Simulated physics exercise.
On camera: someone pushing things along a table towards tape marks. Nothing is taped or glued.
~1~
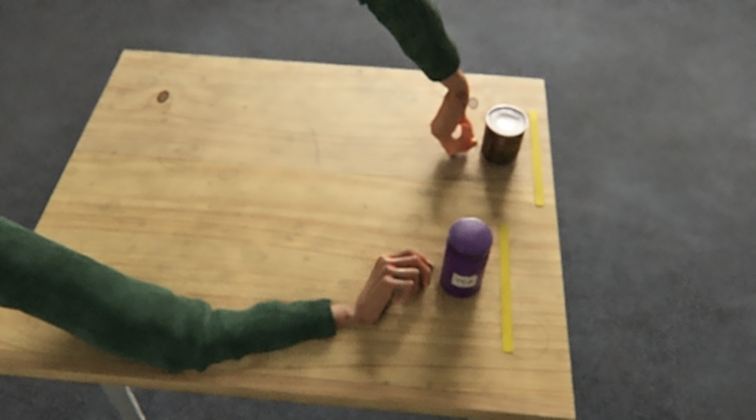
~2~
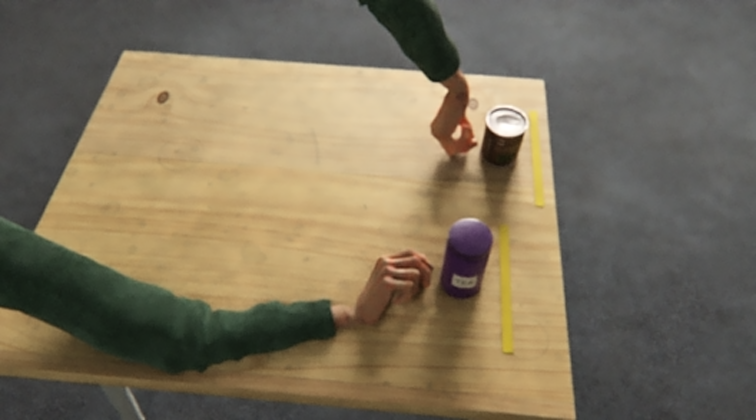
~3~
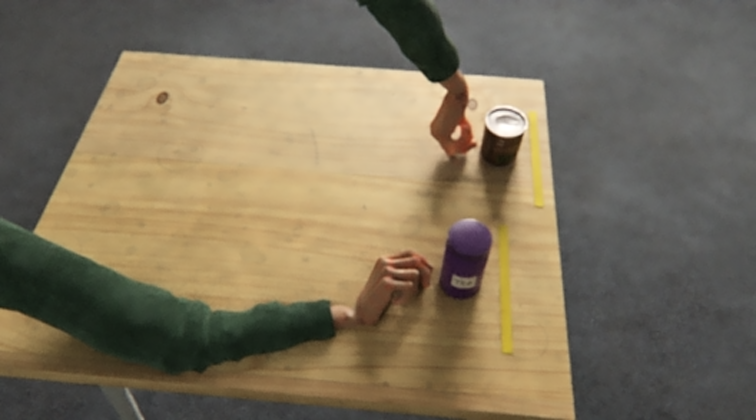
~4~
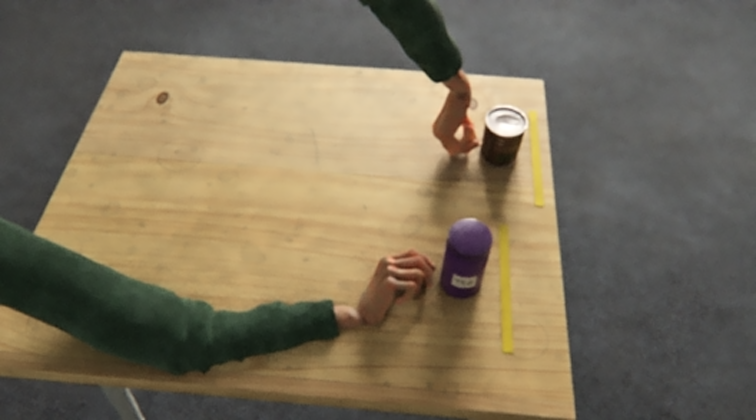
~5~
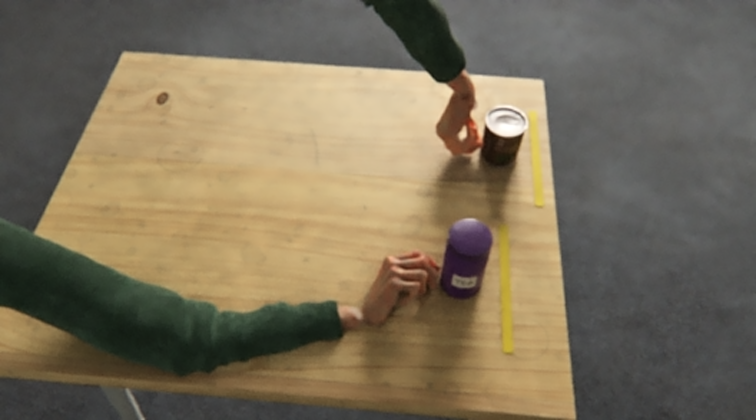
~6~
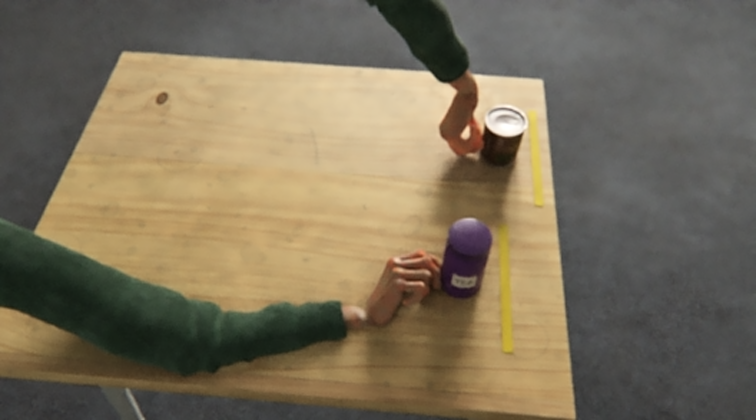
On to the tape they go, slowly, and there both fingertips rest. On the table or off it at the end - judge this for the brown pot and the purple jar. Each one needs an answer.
Brown pot: Off; purple jar: On.
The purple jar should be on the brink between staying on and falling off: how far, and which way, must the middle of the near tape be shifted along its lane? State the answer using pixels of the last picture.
You'd need to go roughly 32 pixels to the right.
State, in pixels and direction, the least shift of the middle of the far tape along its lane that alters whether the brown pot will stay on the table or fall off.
Looks like close to 8 pixels, moving left.
Then, 1.04 s after the last picture, brown pot moved about its own width near (563, 142); purple jar moved well along near (535, 265).
Then, 1.34 s after the last picture, brown pot tipped 53° from how it was near (585, 184); purple jar moved well along near (539, 265).
Then, 1.62 s after the last picture, brown pot down below near (569, 328); purple jar moved well along near (539, 265).
By the end, the brown pot drops to the floor; the purple jar is still on the table, near (539, 265).
